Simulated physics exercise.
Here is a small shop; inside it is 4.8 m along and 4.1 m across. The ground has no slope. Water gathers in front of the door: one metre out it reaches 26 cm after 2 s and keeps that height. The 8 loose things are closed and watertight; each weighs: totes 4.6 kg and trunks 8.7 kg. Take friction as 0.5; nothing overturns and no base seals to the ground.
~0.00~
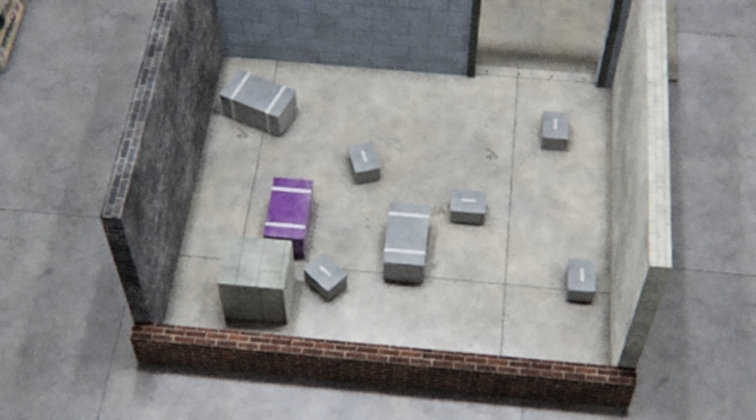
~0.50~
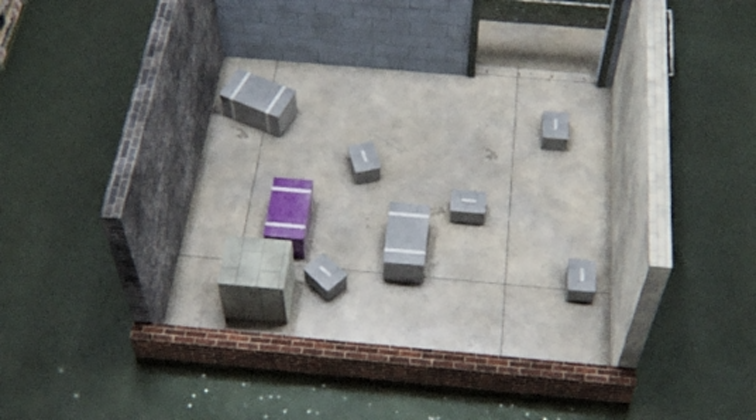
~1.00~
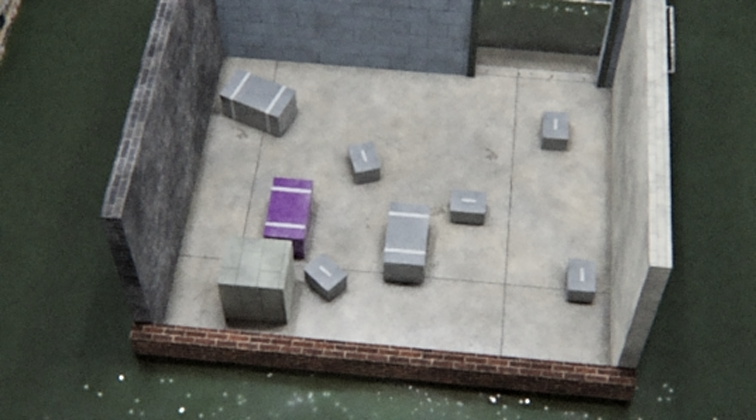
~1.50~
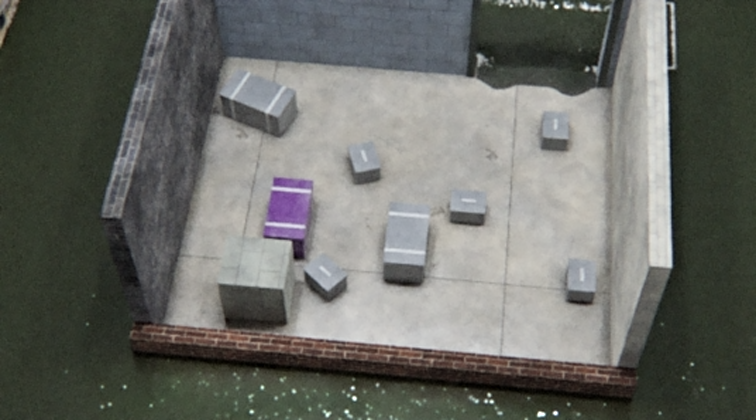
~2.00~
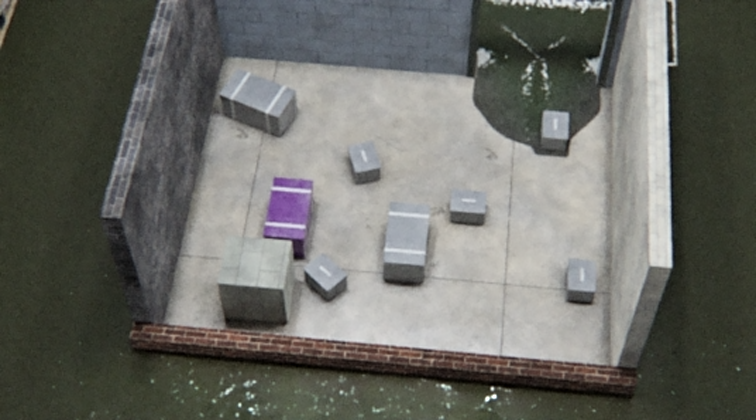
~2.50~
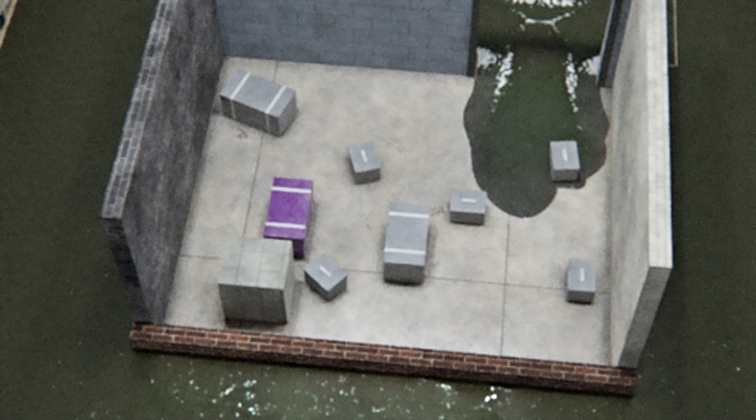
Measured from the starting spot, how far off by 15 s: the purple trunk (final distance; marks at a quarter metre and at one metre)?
The purple trunk travels far.
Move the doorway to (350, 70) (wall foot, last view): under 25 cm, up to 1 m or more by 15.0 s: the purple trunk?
In that case the purple trunk gets carried off.
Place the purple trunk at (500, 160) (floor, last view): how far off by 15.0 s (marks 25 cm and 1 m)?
It travels far.
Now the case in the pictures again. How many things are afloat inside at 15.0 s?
At that moment 8.
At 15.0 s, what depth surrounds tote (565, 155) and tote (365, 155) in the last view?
Roughly 18 and 19 cm.
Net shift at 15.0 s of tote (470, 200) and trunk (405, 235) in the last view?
In that order: 150 cm, 200 cm.
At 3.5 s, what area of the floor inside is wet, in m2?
About 8.5 m2.
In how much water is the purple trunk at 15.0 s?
About 15 cm.
After 3.5 s the purple trunk is near (288, 208), 0.0 m from its start, aground; 1 afloat.
After 6.8 s the purple trunk is near (262, 197), 0.3 m from its start, aground; 5 afloat.
After 11.0 s the purple trunk is near (281, 80), 1.7 m from its start, afloat; 8 afloat.
After 15.0 s the purple trunk is near (451, 236), 1.9 m from its start, afloat; 8 afloat.
